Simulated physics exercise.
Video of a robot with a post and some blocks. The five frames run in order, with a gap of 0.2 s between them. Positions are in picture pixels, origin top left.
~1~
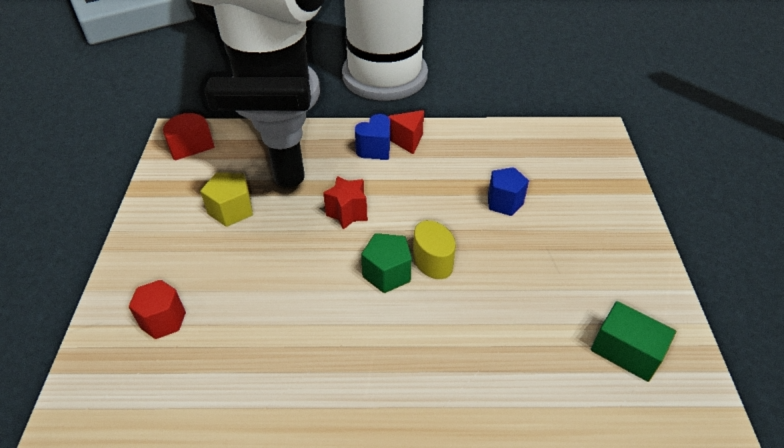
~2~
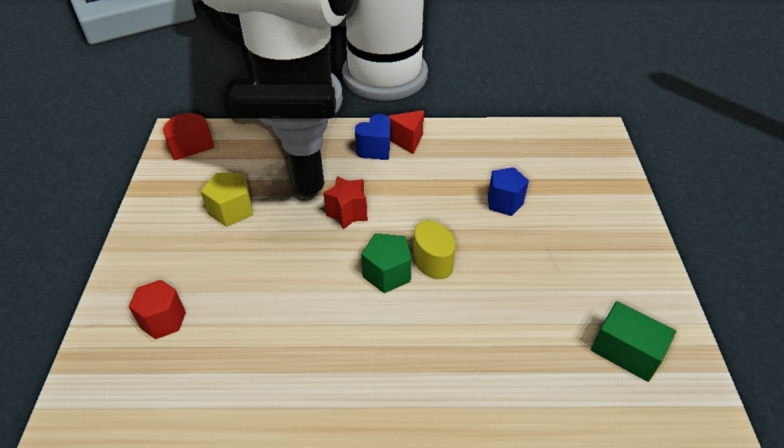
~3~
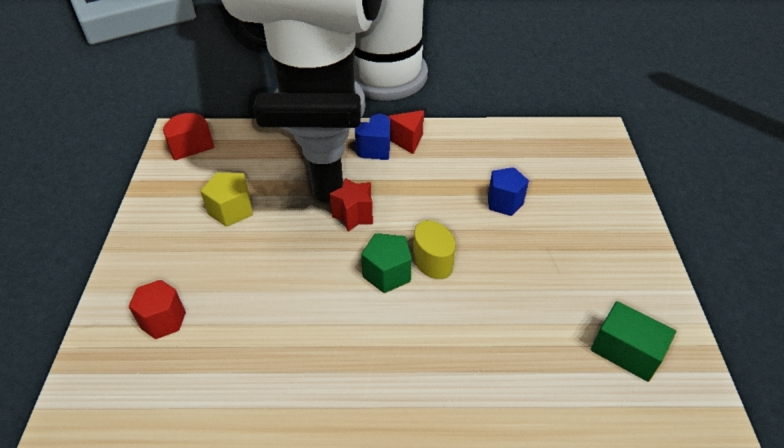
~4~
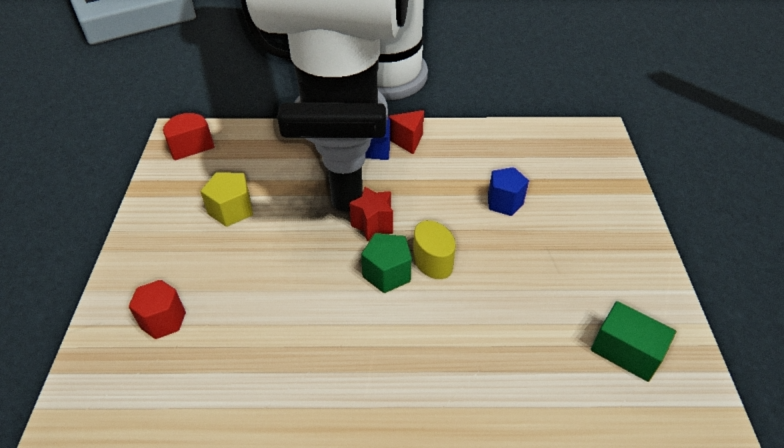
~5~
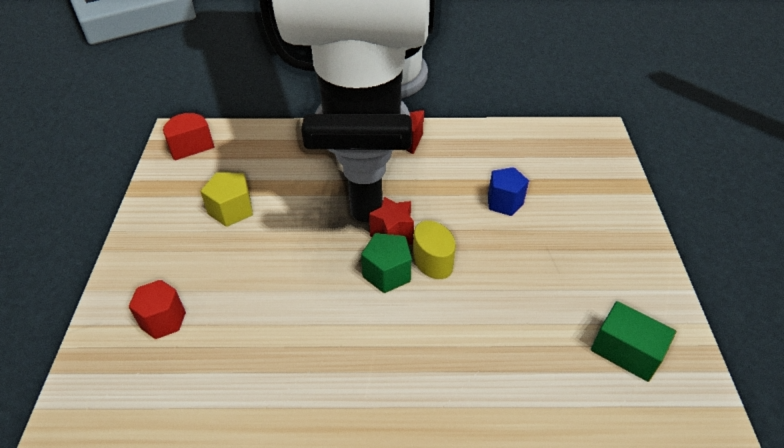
A white and black robot arm with a dark post stands at the far edge of a pale wooden board, seen from above and in front. Red, yellow, blue and green blocks are spread over it, with a red star near the middle above a green pentagon and a yellow elliptical block. The post slides right, then pushes the star right and nearer, close beside those two.
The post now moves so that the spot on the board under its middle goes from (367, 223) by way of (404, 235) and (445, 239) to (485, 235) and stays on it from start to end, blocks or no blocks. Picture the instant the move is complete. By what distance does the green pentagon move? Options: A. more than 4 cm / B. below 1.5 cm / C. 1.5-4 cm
Answer: B.
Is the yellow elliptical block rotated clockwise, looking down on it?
I expect so.
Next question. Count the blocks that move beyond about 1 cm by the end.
Moved: Exactly two.
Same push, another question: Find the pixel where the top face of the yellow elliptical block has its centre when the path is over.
Its top middle is near (486, 258).
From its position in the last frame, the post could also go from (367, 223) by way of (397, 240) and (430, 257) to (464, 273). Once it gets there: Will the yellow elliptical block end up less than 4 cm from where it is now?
No, it doesn't check out.
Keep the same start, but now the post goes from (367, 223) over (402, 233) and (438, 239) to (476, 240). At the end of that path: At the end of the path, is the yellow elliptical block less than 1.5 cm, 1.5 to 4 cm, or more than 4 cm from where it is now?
It goes beyond 4 cm.
The first path, step by step. One third of the way, post (405, 223); red star (436, 219), turned 10° anticlockwise; yellow elliptical block (456, 245), turned 50° clockwise.
Two thirds of the way, post (446, 227); red star (479, 224); yellow elliptical block (484, 257), turned 100° clockwise.
At the end, post (487, 223); green pentagon not moved; red star (516, 227); yellow elliptical block (486, 258), turned 105° clockwise.
